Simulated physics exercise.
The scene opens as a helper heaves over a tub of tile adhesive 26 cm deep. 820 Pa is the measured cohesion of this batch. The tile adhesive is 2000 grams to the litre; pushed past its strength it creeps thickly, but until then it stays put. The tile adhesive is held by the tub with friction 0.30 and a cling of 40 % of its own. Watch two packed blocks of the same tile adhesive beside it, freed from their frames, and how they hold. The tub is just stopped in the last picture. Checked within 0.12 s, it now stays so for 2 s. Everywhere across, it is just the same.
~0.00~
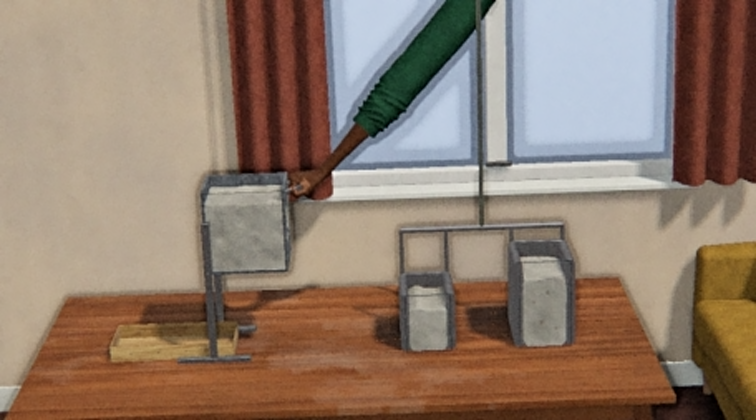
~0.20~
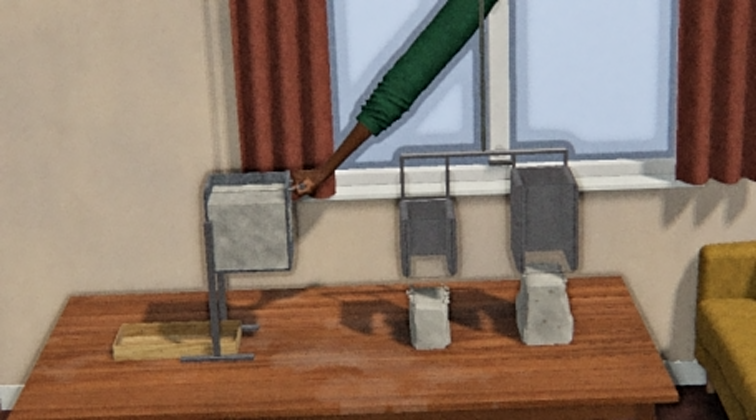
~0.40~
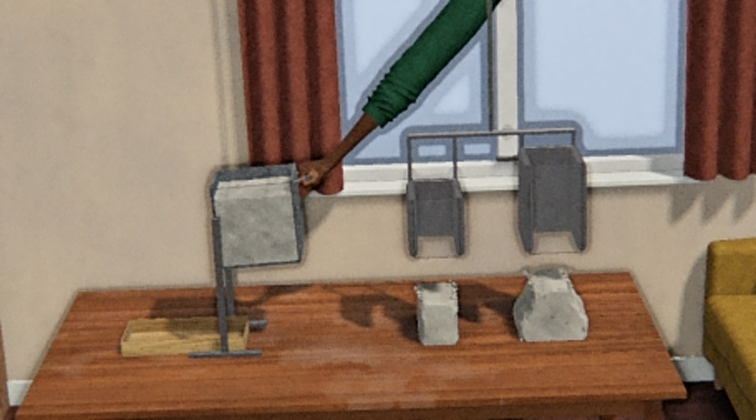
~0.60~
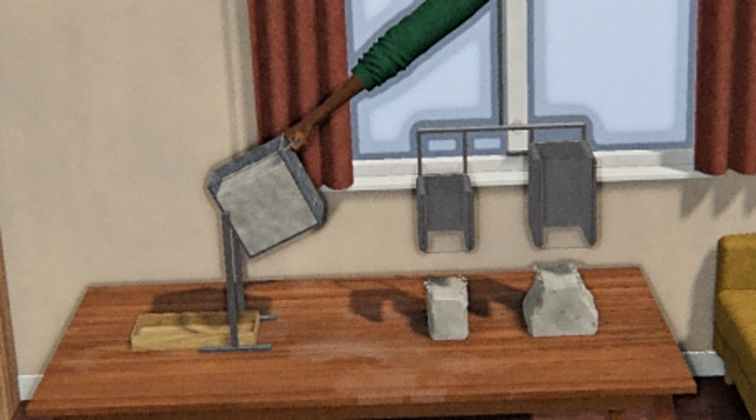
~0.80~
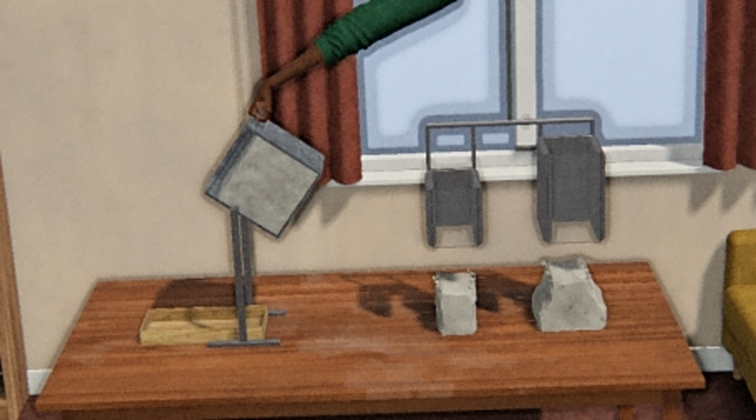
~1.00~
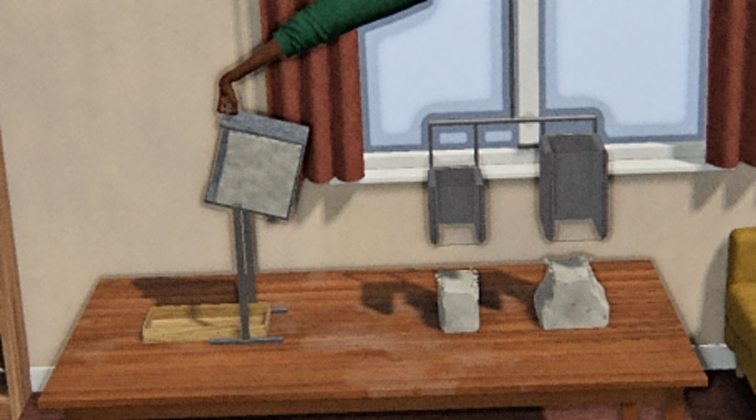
Two joined metal casings lifted off a pair of grey blocks, and the larger block slumped wider while the smaller barely changed; then a green-sleeved arm steeply tipped a packed tub leftward.
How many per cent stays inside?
100 %.
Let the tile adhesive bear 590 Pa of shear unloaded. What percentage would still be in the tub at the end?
90 %.
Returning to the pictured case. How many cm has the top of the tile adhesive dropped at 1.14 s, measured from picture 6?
Around 1 cm below its level in the last picture.
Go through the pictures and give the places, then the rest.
In the first frame, handle-side rim at (281, 191), tilt 0 degrees; top of the tile adhesive at (273, 202); blocks stand 16 cm, 25 cm (left to right).
In the second frame, handle-side rim at (284, 189), tilt 0 degrees; top of the tile adhesive at (276, 201); blocks stand 16 cm, 22 cm (left to right).
In the third frame, handle-side rim at (290, 182), tilt 3 degrees; top of the tile adhesive at (286, 194); blocks stand 16 cm, 18 cm (left to right).
In the fourth frame, handle-side rim at (278, 152), tilt 25 degrees; top of the tile adhesive at (280, 165); blocks stand 16 cm, 18 cm (left to right).
In the fifth frame, handle-side rim at (247, 130), tilt 54 degrees; top of the tile adhesive at (260, 139); blocks stand 16 cm, 18 cm (left to right).
In the sixth frame, handle-side rim at (220, 127), tilt 75 degrees; top of the tile adhesive at (234, 134); blocks stand 16 cm, 18 cm (left to right).
After 1.14 s, the tub is at 75 degrees and holds 100 %.
After 1.31 s, the tub is at 75 degrees and holds 100 %.
After 1.48 s, the tub is at 75 degrees and holds 100 %.
After 1.65 s, the tub is at 75 degrees and holds 100 %.
After 3.00 s, at the end, the tub is at 75 degrees and holds 100 %.
